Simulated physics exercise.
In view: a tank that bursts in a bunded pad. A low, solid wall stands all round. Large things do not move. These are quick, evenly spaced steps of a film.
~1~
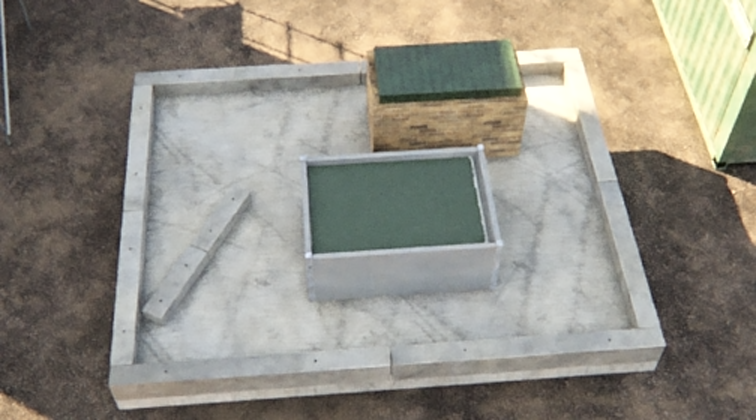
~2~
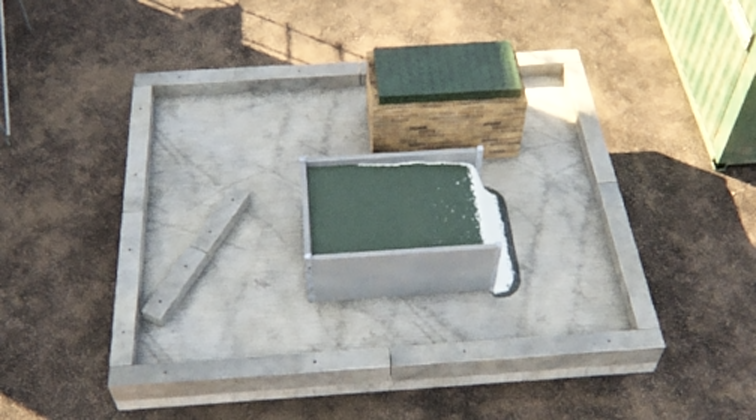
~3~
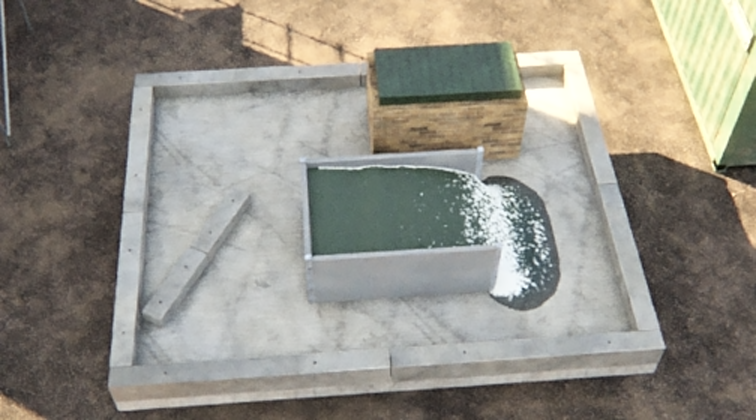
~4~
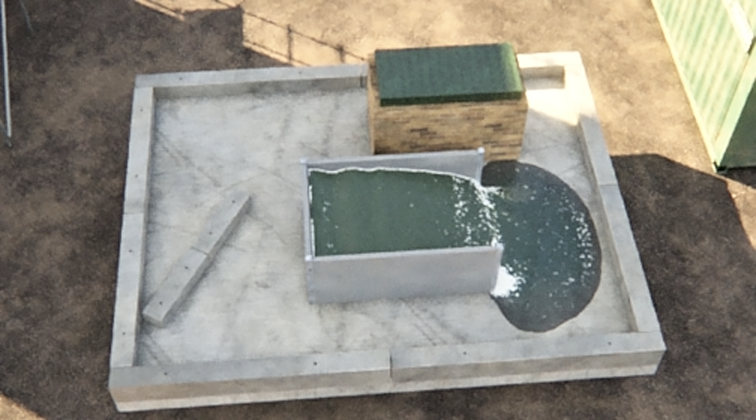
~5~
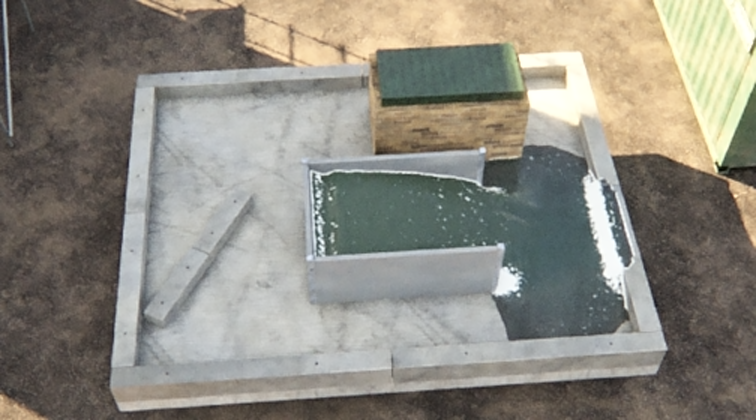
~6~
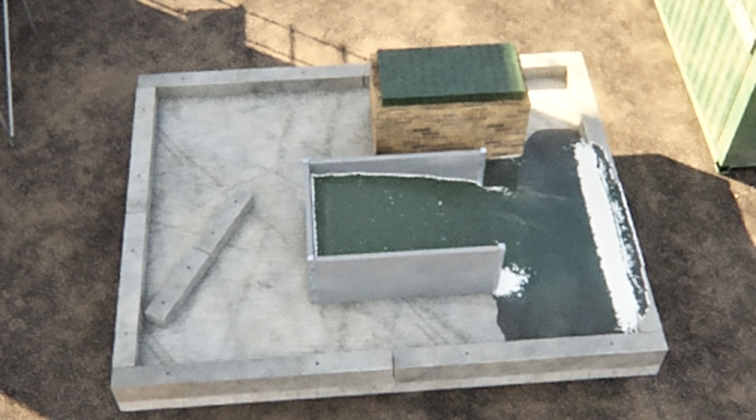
Dark green water sits still in an open grey tank on a walled concrete pad, beside a brick block with a green top. The tank's right side opens and water pours out in white froth, spreading across the pad in a dark pool, then foams along the right wall.
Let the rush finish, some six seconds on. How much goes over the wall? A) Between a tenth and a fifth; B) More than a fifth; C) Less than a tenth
B, more than a fifth.
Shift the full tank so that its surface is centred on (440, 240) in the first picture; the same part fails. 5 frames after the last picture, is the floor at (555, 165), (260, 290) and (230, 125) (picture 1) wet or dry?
Submerged, untouched, untouched.
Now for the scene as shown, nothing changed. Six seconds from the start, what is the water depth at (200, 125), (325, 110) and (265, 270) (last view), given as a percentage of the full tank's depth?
Some 6, 6 and 6 in a hundred.
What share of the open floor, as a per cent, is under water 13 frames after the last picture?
My estimate is close to 40 per cent.
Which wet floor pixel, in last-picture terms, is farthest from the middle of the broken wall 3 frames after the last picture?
The wet point farthest out is around (565, 87).
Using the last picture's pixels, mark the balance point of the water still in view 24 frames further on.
Around pixel (459, 223).
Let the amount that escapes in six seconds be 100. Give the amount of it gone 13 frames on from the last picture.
I'd estimate some 80 per cent.
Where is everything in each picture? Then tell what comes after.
In the first picture, the open tank at (398, 205) is whole and still.
In the second picture, water pours out at (482, 227) and has run to (497, 293).
In the third picture, water pours out at (482, 230) and has run to (540, 296).
In the fourth picture, water pours out at (482, 232) and has run to (583, 298).
In the fifth picture, the front is at (624, 310), out from the gap at (483, 233).
In the sixth picture, water pours out at (484, 233) and has run to (578, 136).
A moment on, water covers 25 % of the floor; the low wall has let 0 % over.
Next, water covers 25 % of the floor; the low wall has let 5 % over.
Then, water covers 40 % of the floor; the low wall has let 19 % over.
Later, water covers 60 % of the floor; the low wall has let 23 % over.
In the end, water covers 75 % of the floor; the low wall has let 23 % over.
